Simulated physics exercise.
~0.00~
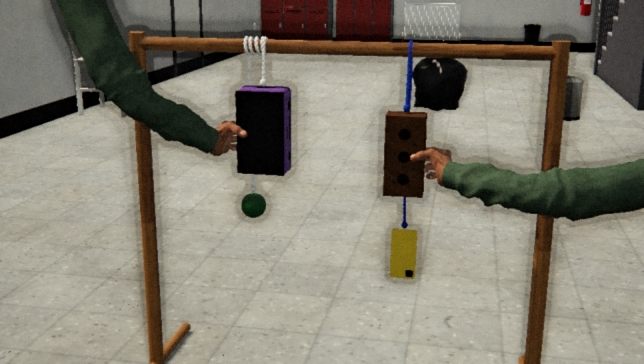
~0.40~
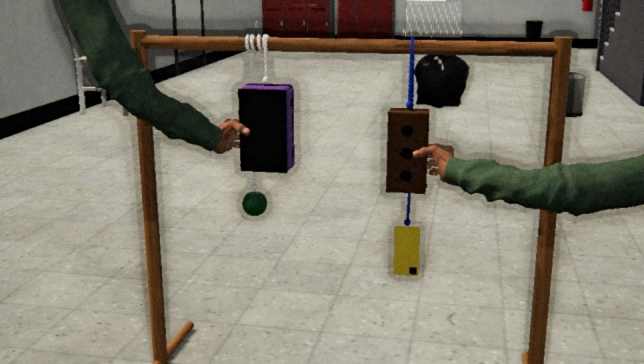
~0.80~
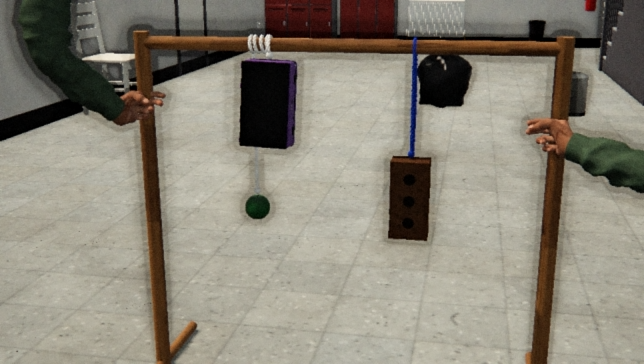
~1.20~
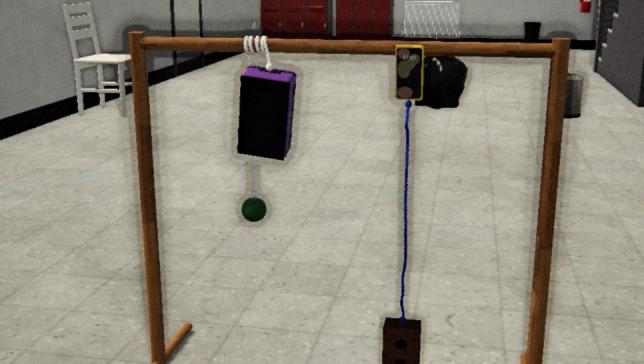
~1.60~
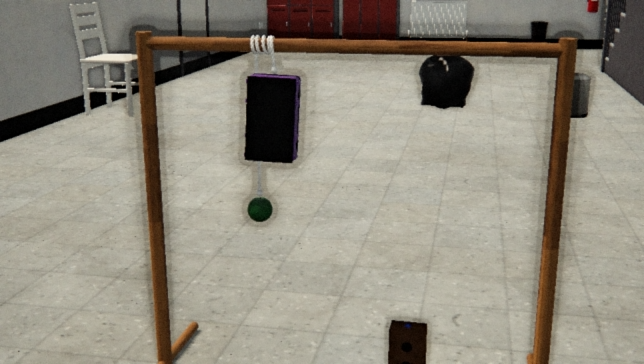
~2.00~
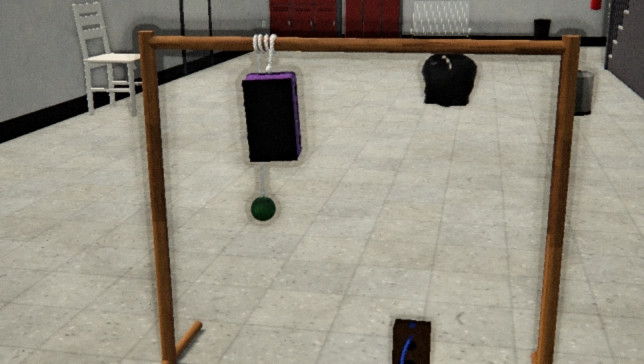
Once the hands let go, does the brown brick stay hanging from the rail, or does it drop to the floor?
It drops to the floor, pulling its blue cord over the rail, while the purple-edged case stays hanging.
